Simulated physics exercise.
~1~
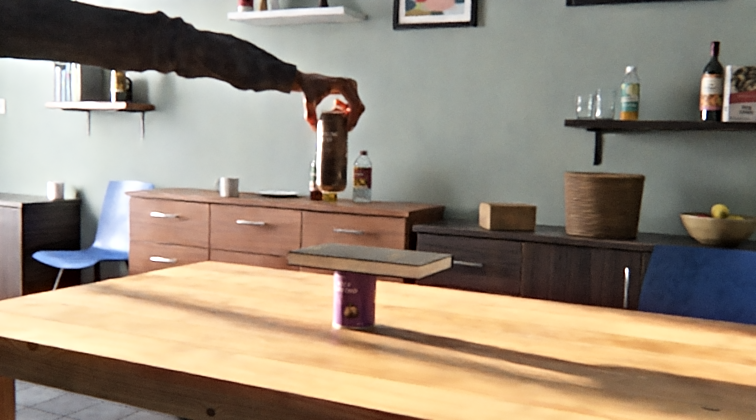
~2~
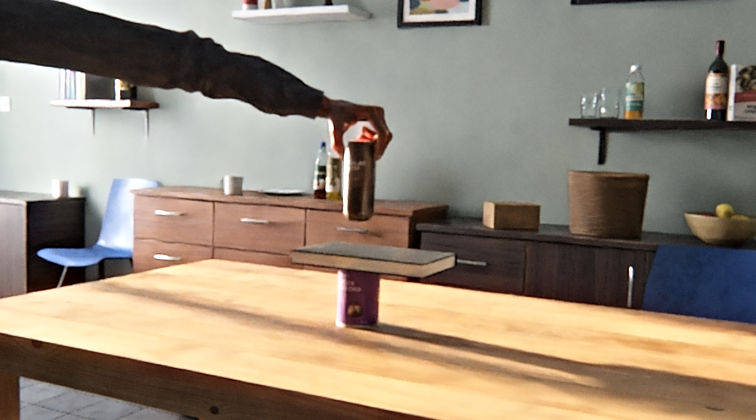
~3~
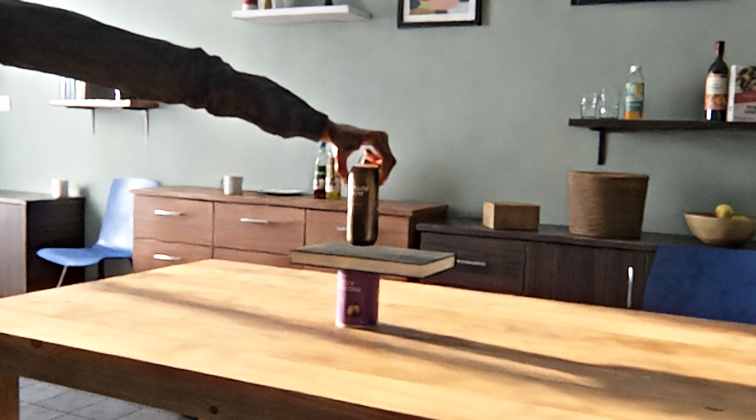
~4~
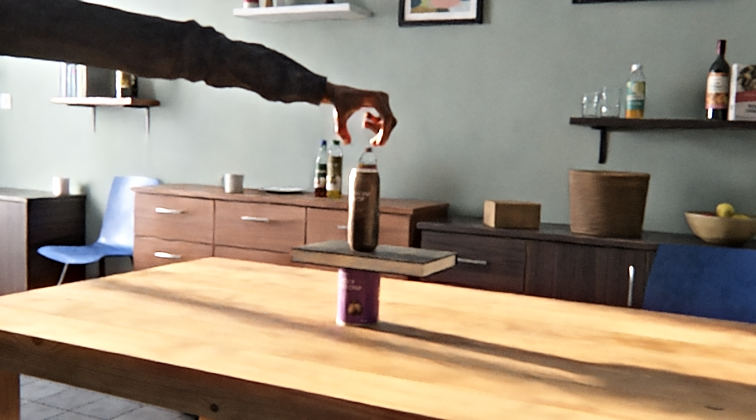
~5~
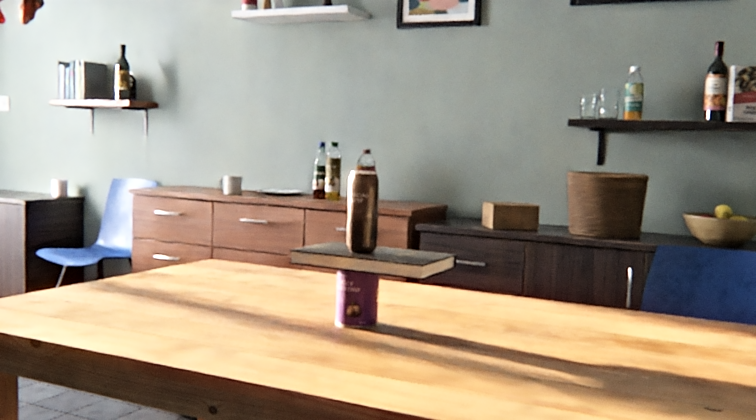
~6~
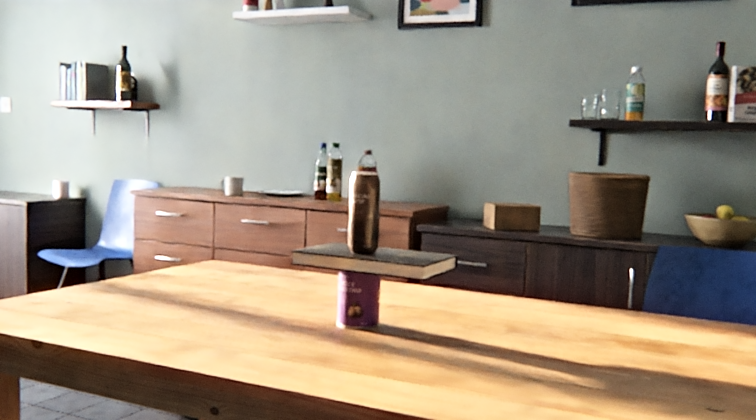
In this clip, a hand lowers a brown can onto a black book balanced on a purple tin on a wooden table, then lets go and withdraws to the left, leaving the can upright and the stack standing.
